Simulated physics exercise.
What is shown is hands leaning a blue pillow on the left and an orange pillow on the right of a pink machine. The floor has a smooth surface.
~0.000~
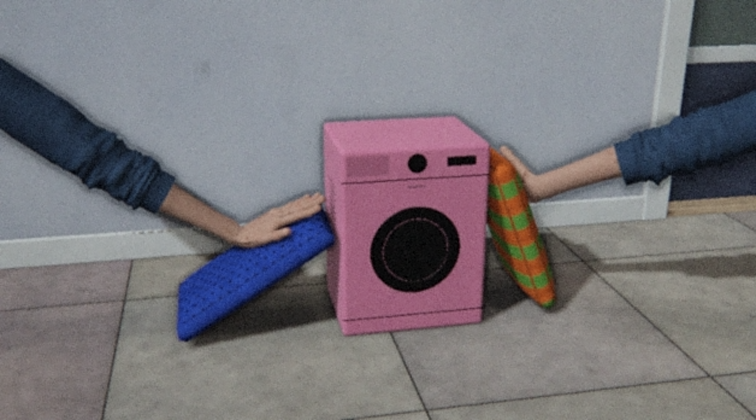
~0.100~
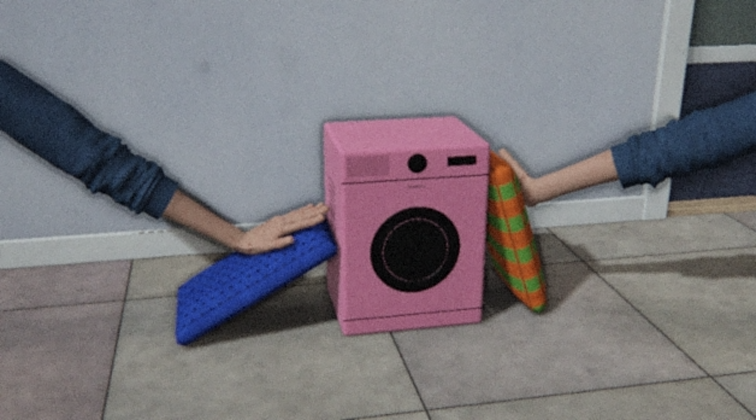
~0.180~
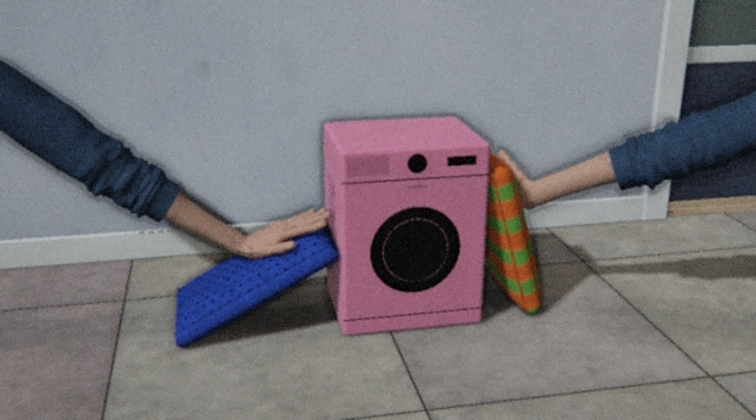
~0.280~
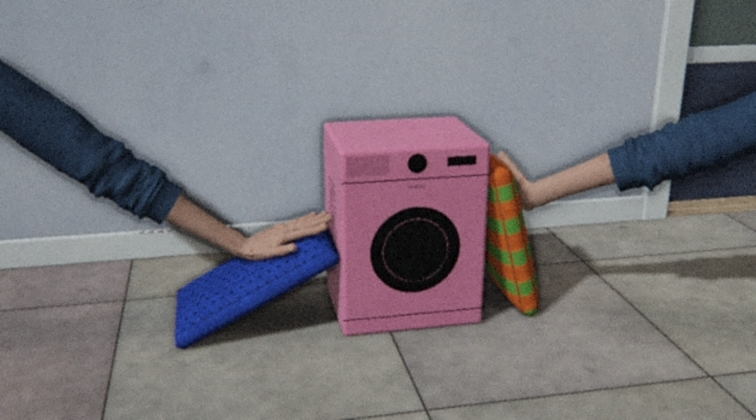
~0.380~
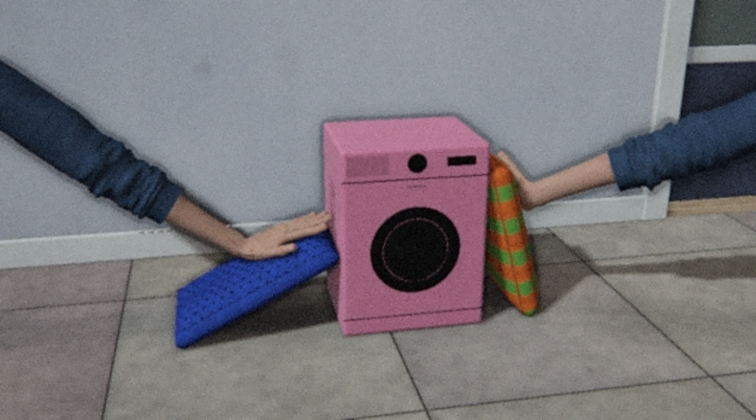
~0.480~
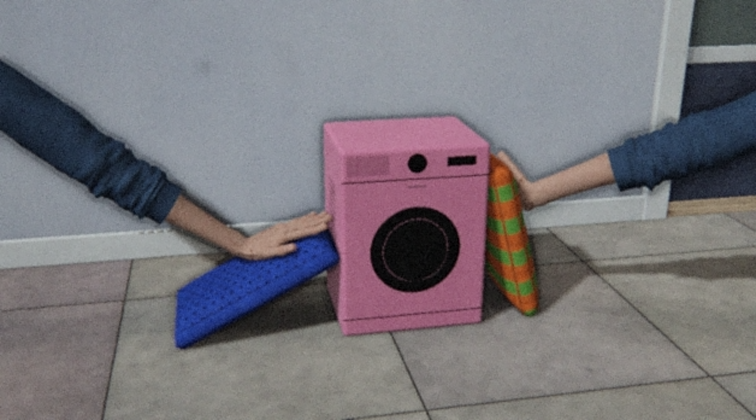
Two hands pressed a blue pillow and an orange-and-green one against opposite sides of a pink machine; the left pillow sank slightly lower, the right one shifted a little more upright, then both stayed still.
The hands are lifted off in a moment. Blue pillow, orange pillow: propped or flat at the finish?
Blue pillow flat; orange pillow propped.
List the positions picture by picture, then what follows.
In the first picture, blue pillow foot (182, 337), head (330, 238); orange pillow foot (548, 304), head (502, 171).
In the second picture, blue pillow foot (181, 340); orange pillow foot (538, 308).
In the third picture, blue pillow foot (180, 343); orange pillow foot (533, 311).
In the fourth picture, blue pillow foot (180, 344); orange pillow foot (530, 312).
In the fifth picture, blue pillow foot (180, 344); orange pillow foot (530, 312).
In the sixth picture, blue pillow foot (180, 344), head (335, 258), at a low slant; orange pillow foot (530, 312), head (500, 173), almost upright.
By 0.74 s, blue pillow flat on the floor near (244, 308); orange pillow still up near (499, 228).
By 0.92 s, blue pillow flat on the floor near (246, 306); orange pillow still up near (499, 228).
When it is over, blue pillow flat on the floor near (247, 306); orange pillow still up near (499, 228). The blue pillow slumps to the floor and the orange pillow remains propped up.
